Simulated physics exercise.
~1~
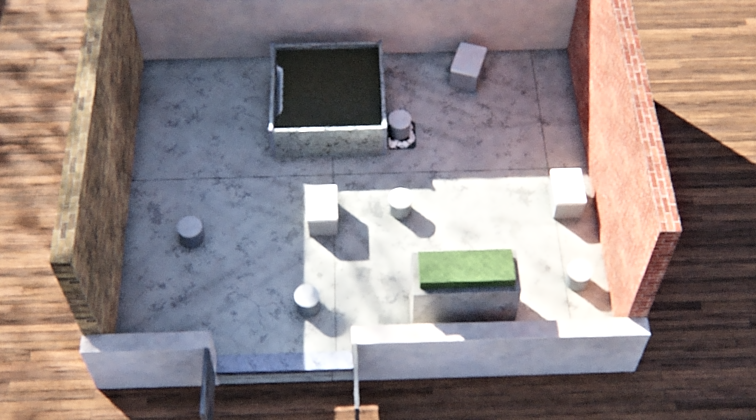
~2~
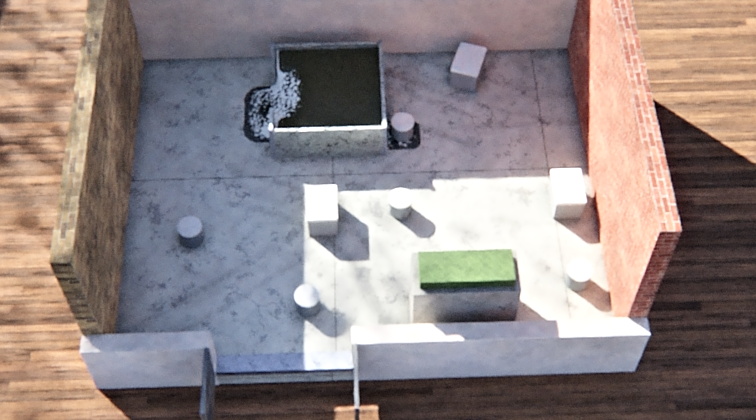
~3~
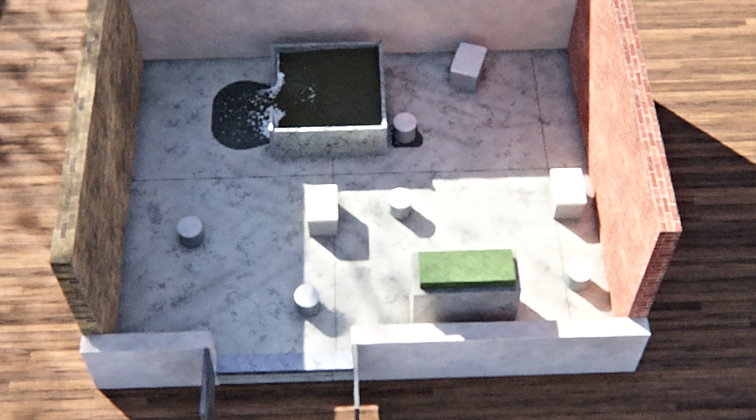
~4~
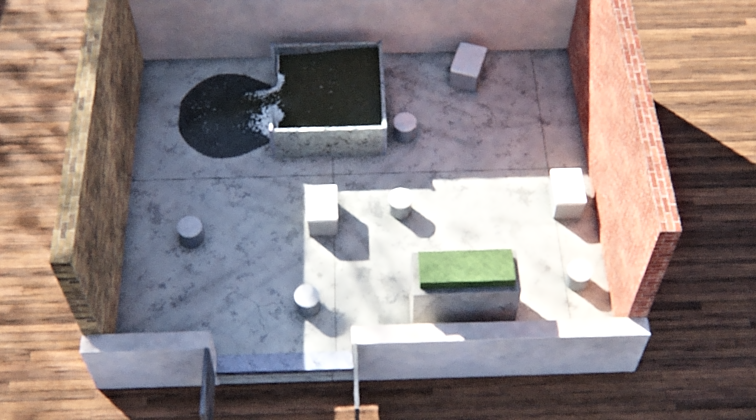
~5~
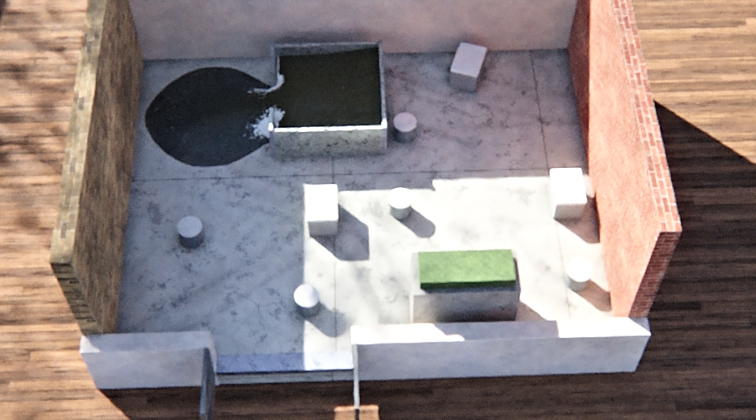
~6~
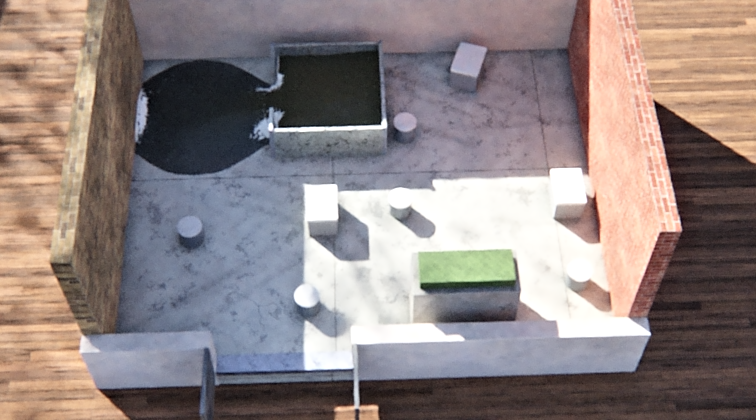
Walled back court with dark water pouring from a raised tank's left side, spreading across pale paving to the left wall.
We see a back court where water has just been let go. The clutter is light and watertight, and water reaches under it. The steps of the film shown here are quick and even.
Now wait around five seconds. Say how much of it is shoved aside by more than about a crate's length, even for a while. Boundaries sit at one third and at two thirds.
It is a small minority below a third.
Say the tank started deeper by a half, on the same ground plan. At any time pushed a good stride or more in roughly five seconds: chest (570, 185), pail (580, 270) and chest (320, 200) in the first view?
In the order asked: Below that distance, below that distance and below that distance.
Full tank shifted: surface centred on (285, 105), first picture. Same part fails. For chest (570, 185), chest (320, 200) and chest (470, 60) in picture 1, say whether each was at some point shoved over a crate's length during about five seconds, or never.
Result per object - stayed close, stayed close, went far.
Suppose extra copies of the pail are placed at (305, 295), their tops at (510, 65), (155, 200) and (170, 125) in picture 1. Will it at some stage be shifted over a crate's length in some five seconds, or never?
Copy one: Barely shifts; copy two: Slides well clear; copy three: Slides well clear.
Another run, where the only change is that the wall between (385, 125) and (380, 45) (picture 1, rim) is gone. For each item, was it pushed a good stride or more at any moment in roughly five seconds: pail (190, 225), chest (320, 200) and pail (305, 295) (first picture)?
Results in order: Stayed within it / stayed within it / stayed within it.
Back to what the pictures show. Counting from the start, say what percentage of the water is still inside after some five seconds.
Near 98 per cent.
A moment on, 0 of 8 are well off their spots; 0 afloat.
Next, 0 of 8 are well off their spots; 0 afloat.
Later, 1 of 8 are well off their spots; 0 afloat.
In the end, 1 of 8 are well off their spots, and 1 have been at some point; 0 afloat.
